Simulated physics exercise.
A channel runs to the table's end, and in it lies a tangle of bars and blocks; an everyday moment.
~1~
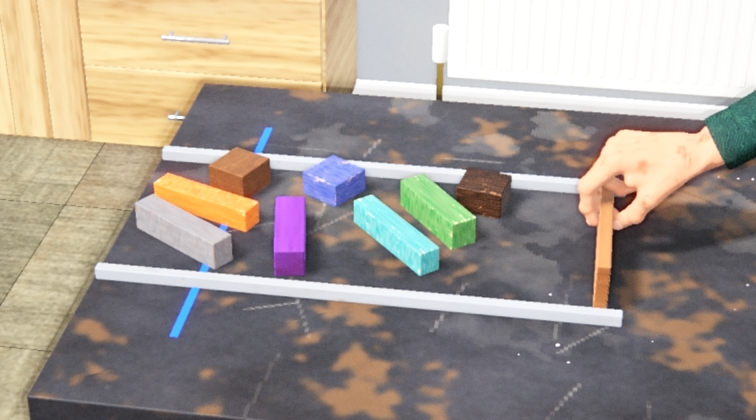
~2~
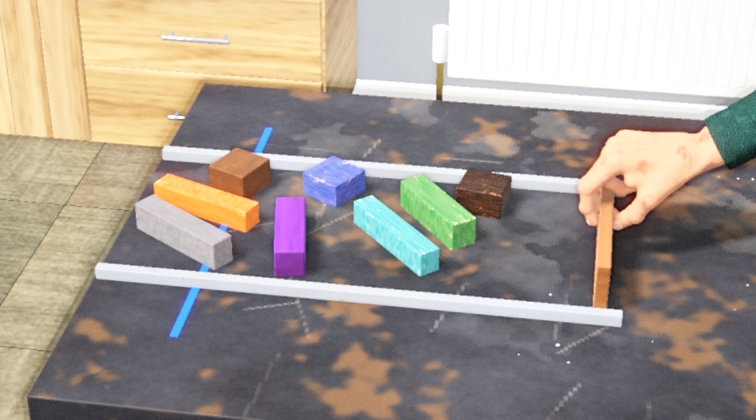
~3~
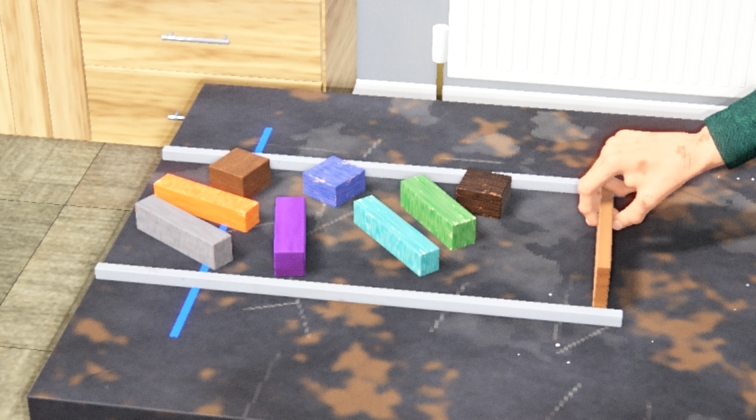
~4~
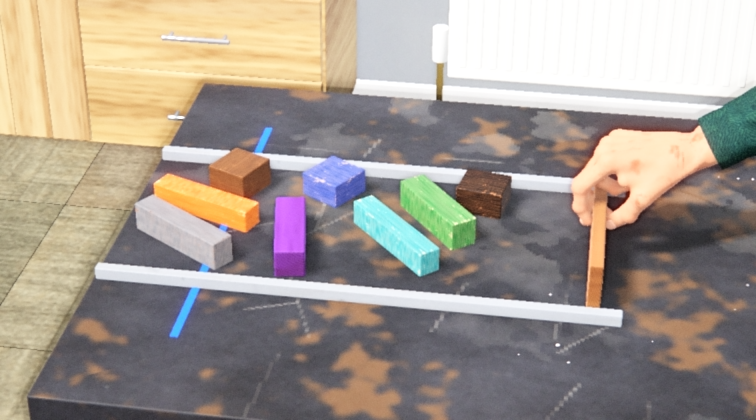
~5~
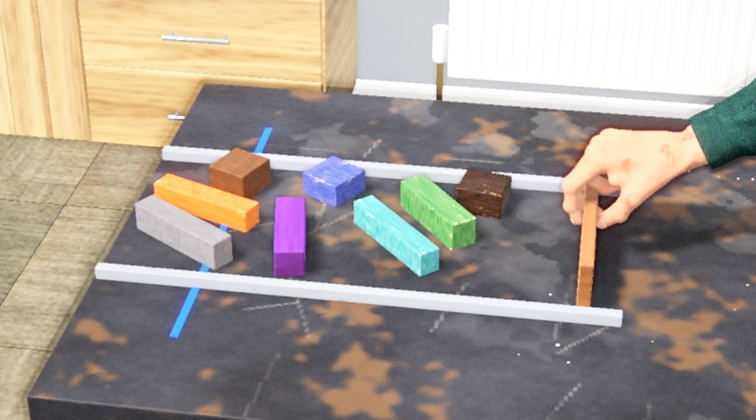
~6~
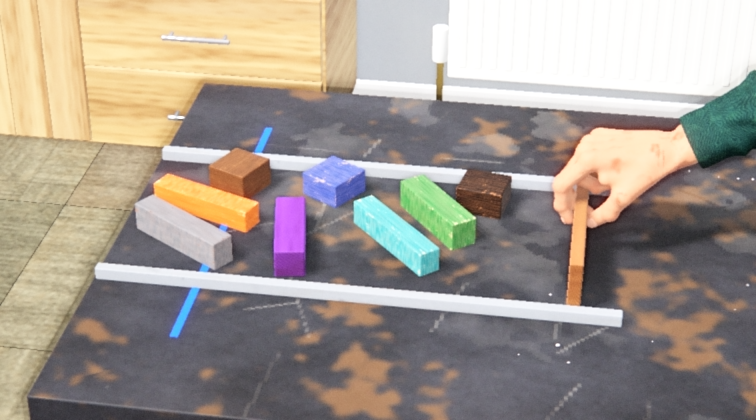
A hand slides an upright wooden board slightly left between two pale rails, while the scattered coloured bars and blocks stay still.
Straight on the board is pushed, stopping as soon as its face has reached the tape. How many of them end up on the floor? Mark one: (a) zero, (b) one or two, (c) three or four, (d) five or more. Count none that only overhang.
(b) one or two.
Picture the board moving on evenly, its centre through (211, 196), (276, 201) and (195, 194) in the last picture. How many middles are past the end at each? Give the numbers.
The counts are 3, 0 and 4, in that order.
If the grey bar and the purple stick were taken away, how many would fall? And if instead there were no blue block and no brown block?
Result, first then second: 1, 1.
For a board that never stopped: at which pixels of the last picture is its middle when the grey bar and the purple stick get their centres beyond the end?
Around (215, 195) first and around (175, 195) second.
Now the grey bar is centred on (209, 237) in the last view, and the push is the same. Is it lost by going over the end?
If so, it stays where it is.
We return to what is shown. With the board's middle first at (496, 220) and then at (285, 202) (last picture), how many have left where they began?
Tally: 1; 8.
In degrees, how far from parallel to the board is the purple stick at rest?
Angle: Close to 35 degrees.
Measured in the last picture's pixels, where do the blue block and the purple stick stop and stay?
Final centres, first then second: (181, 162), (166, 238).
Soon after, none off yet; grey bar at rest near (183, 231); orange bar at rest near (206, 203); brown block at rest near (240, 175).
At rest, the number that fall off is one or two; fallen, brown block and orange bar.
